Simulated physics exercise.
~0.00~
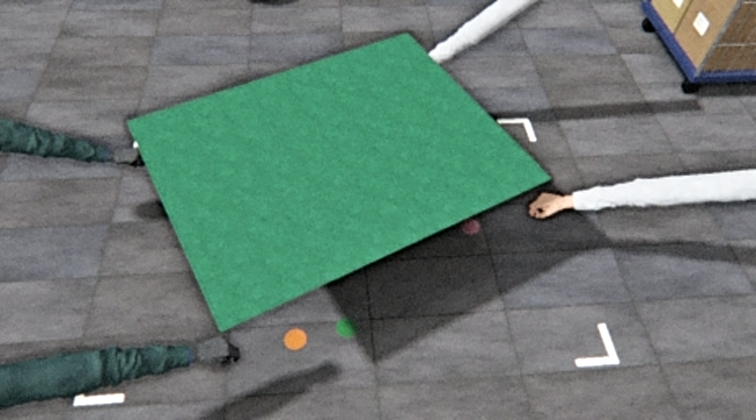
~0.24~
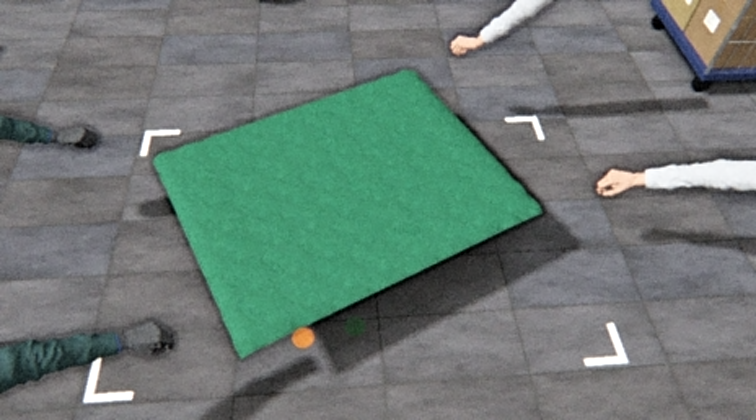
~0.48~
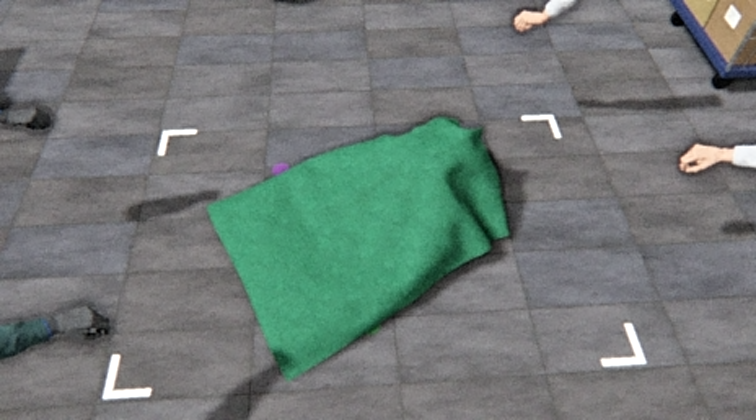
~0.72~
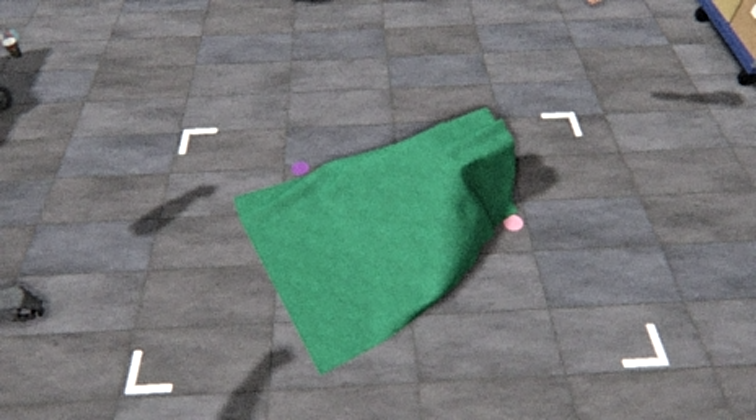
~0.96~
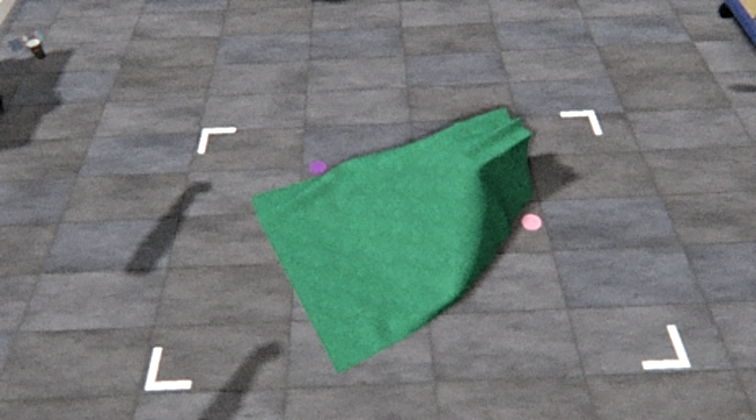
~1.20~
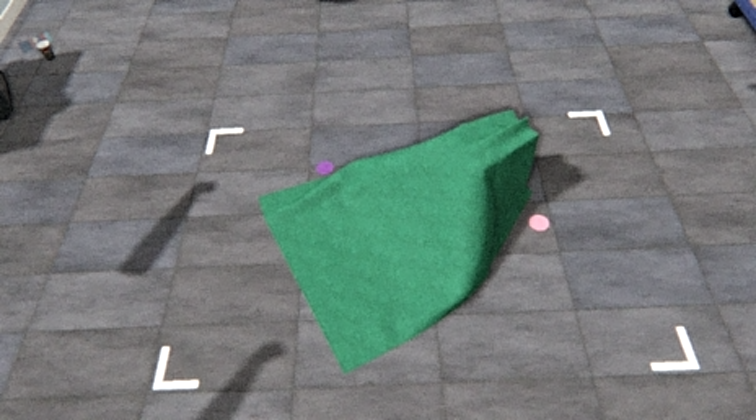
In the video, four outstretched hands release a green sheet above a tiled floor with small coloured discs, and it drops and drapes unevenly over something raised, ending with the orange and green discs hidden while the purple and pink ones lie uncovered beside it.
